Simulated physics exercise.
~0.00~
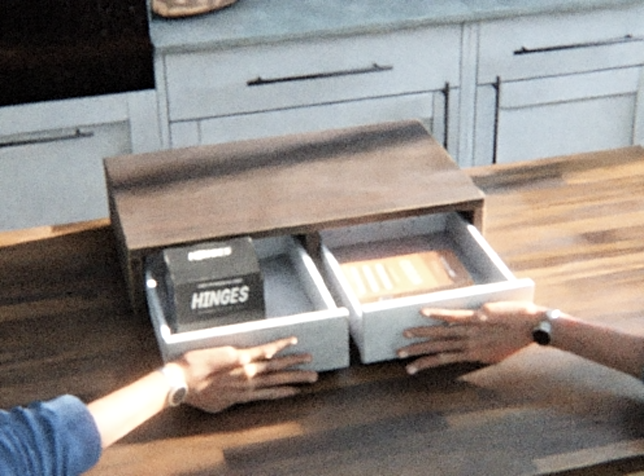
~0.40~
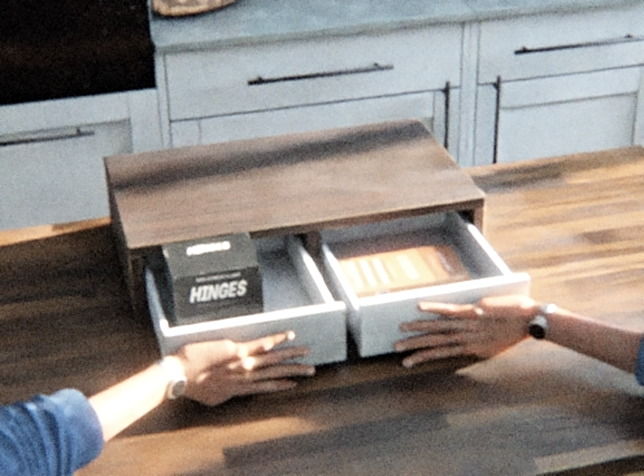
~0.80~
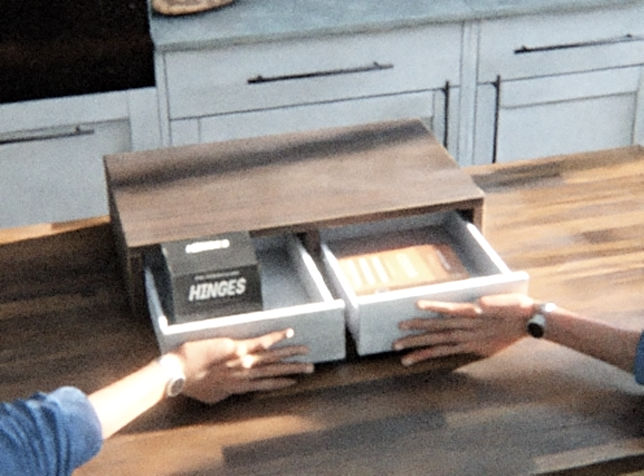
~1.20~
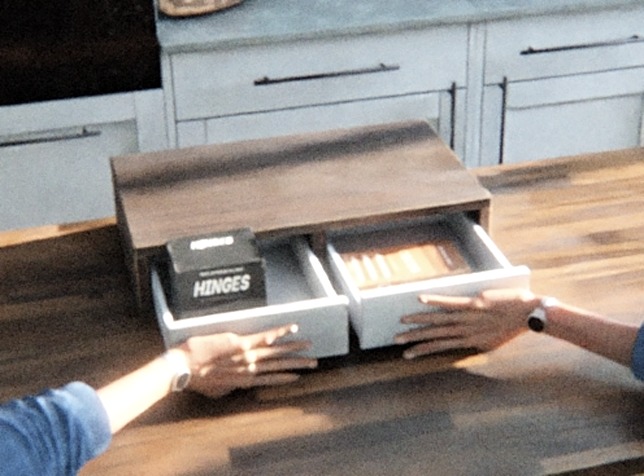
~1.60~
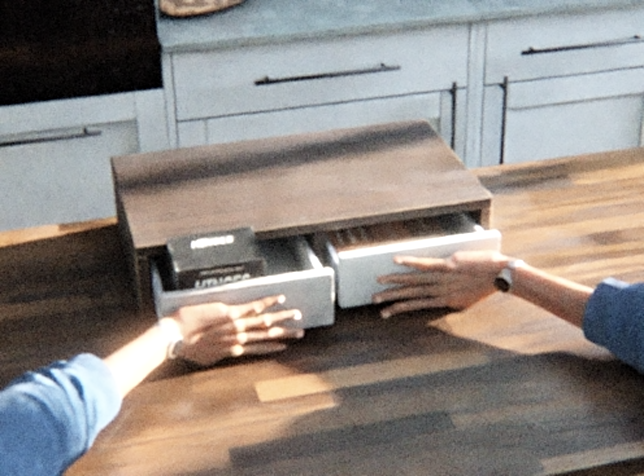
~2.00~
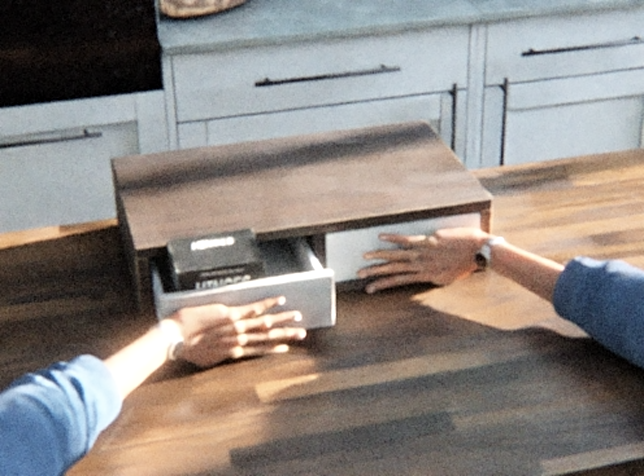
Two pale drawers stand open in a low brown wooden cabinet on a striped wood counter, seen from above at an angle, with light grey kitchen units behind. The left one holds a black box lettered "HINGES", standing taller than the drawer's sides, and the right one holds a flat orange packet. Two hands from blue sleeves rest against the fronts, barely moving them at first. Then both push inward, and the drawers slide partway in together. The right drawer continues until it sits flush, hiding the packet, while the left stays partly open with the box still showing.
